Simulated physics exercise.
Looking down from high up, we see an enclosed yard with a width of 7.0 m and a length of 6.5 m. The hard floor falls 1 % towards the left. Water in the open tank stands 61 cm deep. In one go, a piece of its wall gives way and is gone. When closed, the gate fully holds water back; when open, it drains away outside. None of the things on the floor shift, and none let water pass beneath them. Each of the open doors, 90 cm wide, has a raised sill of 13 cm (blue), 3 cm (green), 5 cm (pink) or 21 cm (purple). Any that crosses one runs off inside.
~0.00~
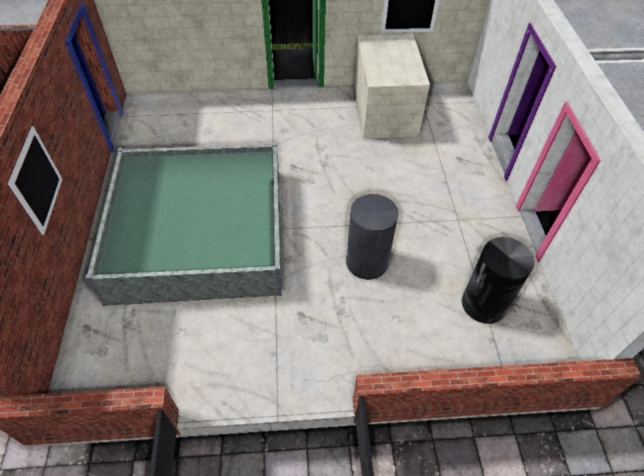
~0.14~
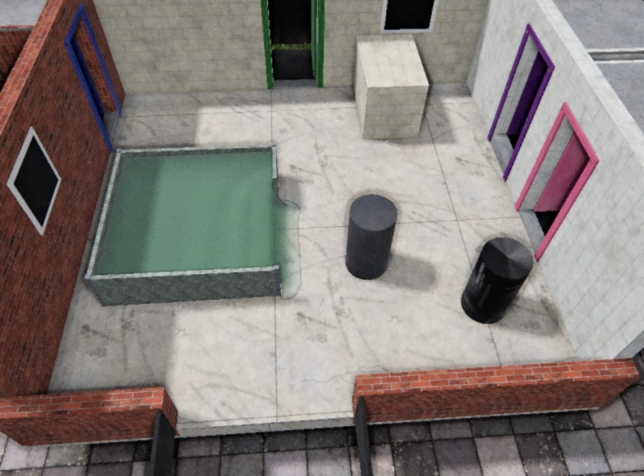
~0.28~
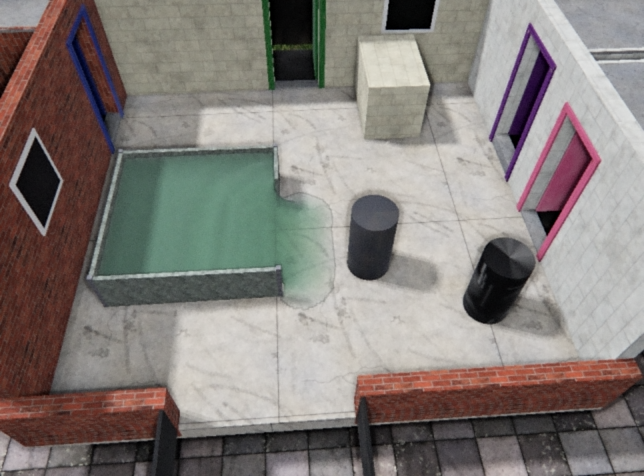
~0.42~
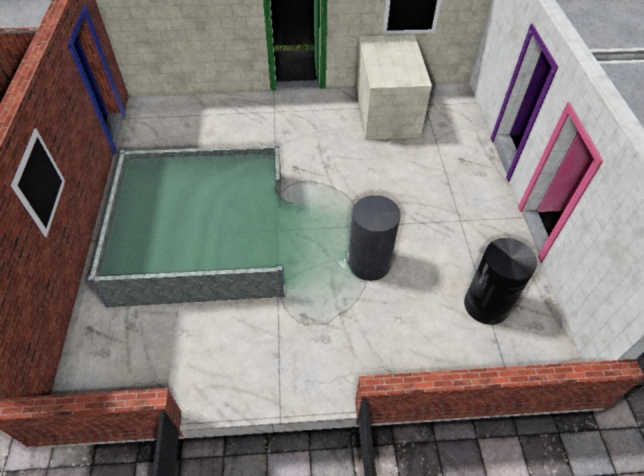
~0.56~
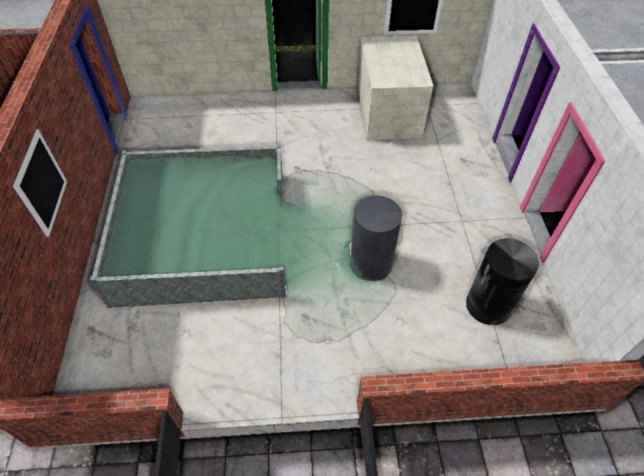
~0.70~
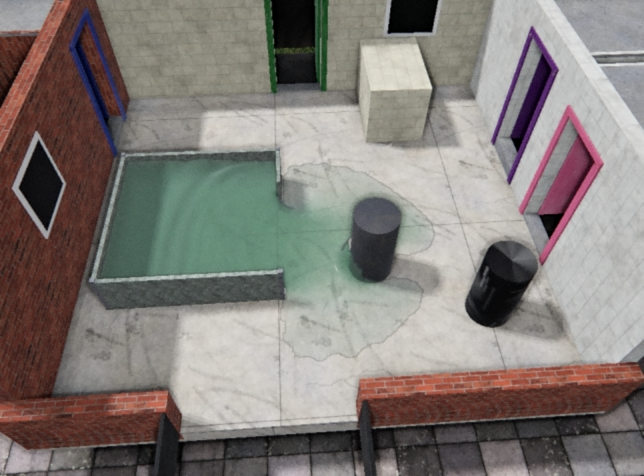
A small walled yard with a pale marble-like floor is seen from high above, the view almost still. A tank of green water stands at left near a red brick wall with a blue doorway, with two dark cylinders and a pale block to its right, a green doorway behind, and purple and pink ones at right. Part of the tank's right side vanishes, and water pours out, spreading rightward around the nearer cylinder in a thin, widening sheet.
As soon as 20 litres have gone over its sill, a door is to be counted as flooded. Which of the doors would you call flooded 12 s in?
I would call the blue door not flooded; I would call the green door flooded; I would call the pink door flooded; I would call the purple door not flooded.
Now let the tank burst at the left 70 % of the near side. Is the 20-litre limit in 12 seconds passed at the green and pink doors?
Green short, pink short.
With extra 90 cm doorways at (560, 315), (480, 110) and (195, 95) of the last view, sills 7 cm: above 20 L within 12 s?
Note, doorways in listed order: Goes beyond, goes beyond, stays short.
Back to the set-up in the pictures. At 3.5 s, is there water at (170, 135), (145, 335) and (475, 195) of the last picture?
The first point is not yet hit, the second is not yet hit and the third is awash.
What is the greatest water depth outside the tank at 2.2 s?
Max depth: About 40 centimetres.
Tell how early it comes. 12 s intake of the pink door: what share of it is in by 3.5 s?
Some 35 per cent by then.
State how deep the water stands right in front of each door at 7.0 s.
In centimetres, the blue door has 0, the green door 8, the pink door 10 and the purple door 16.
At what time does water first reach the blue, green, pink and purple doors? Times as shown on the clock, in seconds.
So blue at 8.5 s, green at 4.0 s, pink at 1.2 s, and purple at 1.8 s.
After 1.4 s water covers 30 % of the floor and is deepest (43 cm) near (334, 264); blue door not reached, green door not reached, pink door 7 cm at the sill, 3 L in, purple door not reached.
After 2.2 s water covers 40 % of the floor and is deepest (40 cm) near (345, 263); blue door not reached, green door not reached, pink door 12 cm at the sill, 35 L in, purple door 22 cm at the sill, 1 L in.
After 3.5 s water covers 50 % of the floor and is deepest (33 cm) near (412, 88); blue door not reached, green door not reached, pink door 17 cm at the sill, 92 L in, purple door 20 cm at the sill, 1 L in.
After 7.0 s water covers 70 % of the floor and is deepest (18 cm) near (474, 114); blue door not reached, green door 8 cm at the sill, 6 L in, pink door 10 cm at the sill, 189 L in, purple door 16 cm at the sill, 2 L in.
After 12.0 s water covers 95 % of the floor and is deepest (12 cm) near (136, 111); blue door 11 cm at the sill, 0 L in, green door 8 cm at the sill, 68 L in, pink door 7 cm at the sill, 283 L in, purple door 6 cm at the sill, 2 L in.
